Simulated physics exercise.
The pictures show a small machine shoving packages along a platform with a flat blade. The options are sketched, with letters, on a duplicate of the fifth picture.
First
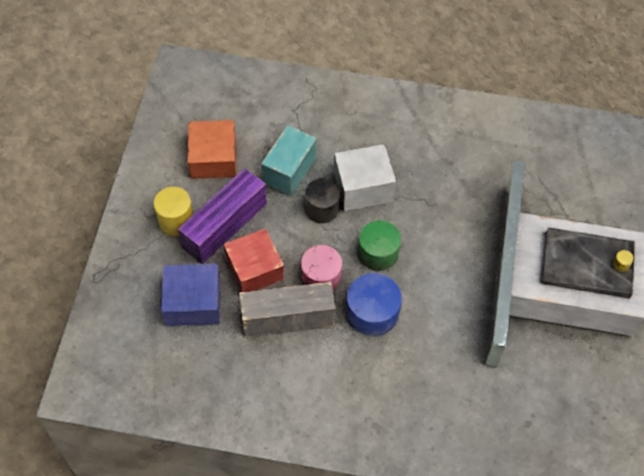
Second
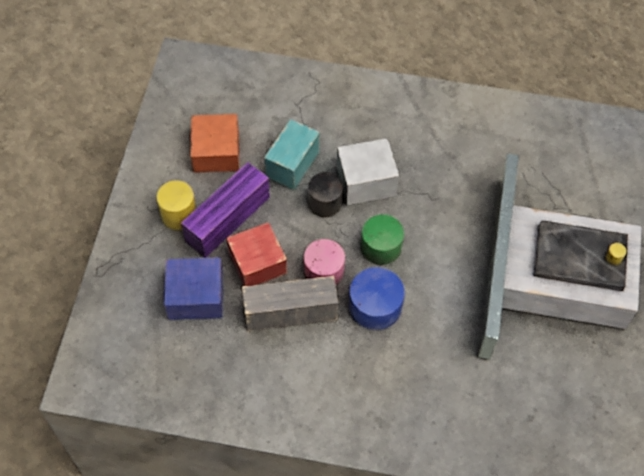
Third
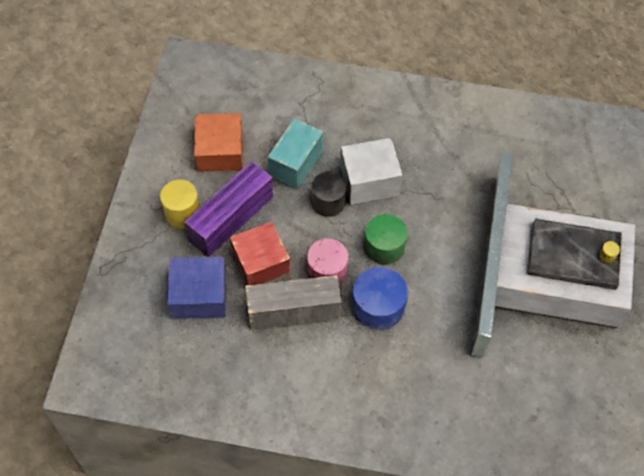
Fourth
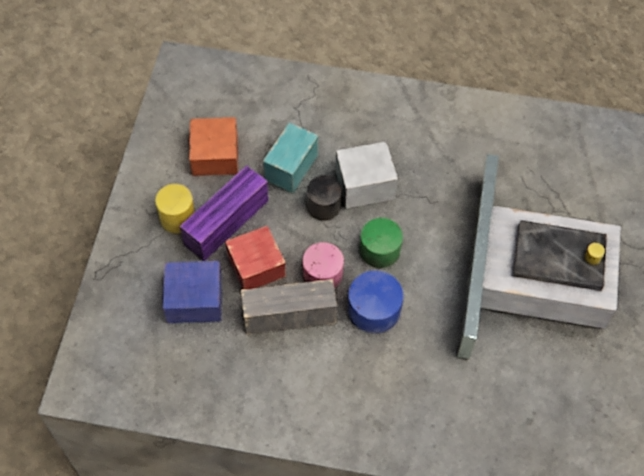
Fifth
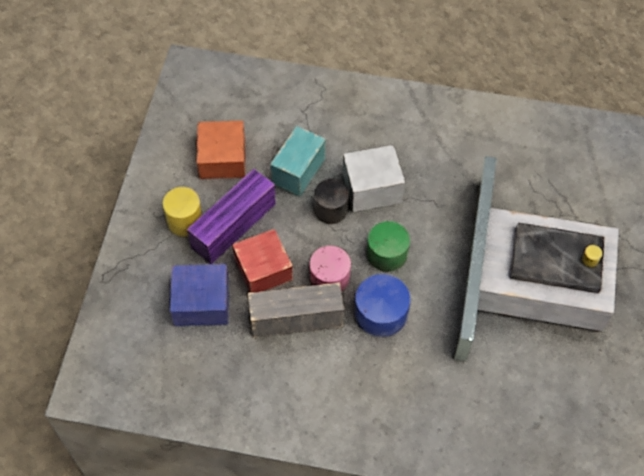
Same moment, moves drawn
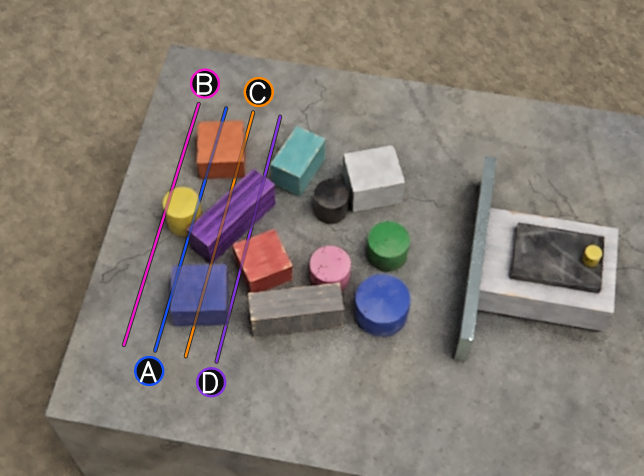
On a grey stone platform, a small flat-bladed machine edging left toward a cluster of colourful blocks and cylinders that stay put.
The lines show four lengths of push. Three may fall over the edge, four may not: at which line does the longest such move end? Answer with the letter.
At A, and not beyond.
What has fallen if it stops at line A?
It is the orange crate.
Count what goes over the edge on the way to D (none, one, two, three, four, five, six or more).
The count is none.
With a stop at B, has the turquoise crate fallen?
By then, yes.
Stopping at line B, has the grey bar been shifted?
By then, yes.
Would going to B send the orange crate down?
By then, yes.
On the marked copy, A at (193, 221); B at (164, 216); C at (222, 226); D at (250, 231).
Taking A. A third of the way, robot (445, 238); blue crate (192, 296); grey bar (260, 312).
Two thirds of the way, robot (341, 220); yellow canister (157, 191); orange crate (182, 142).
When it is over, robot (262, 207); orange crate over the edge; yellow canister (124, 166); one fallen.
As for the rest, B drops five; C is within the limit but short; D is within the limit but short.
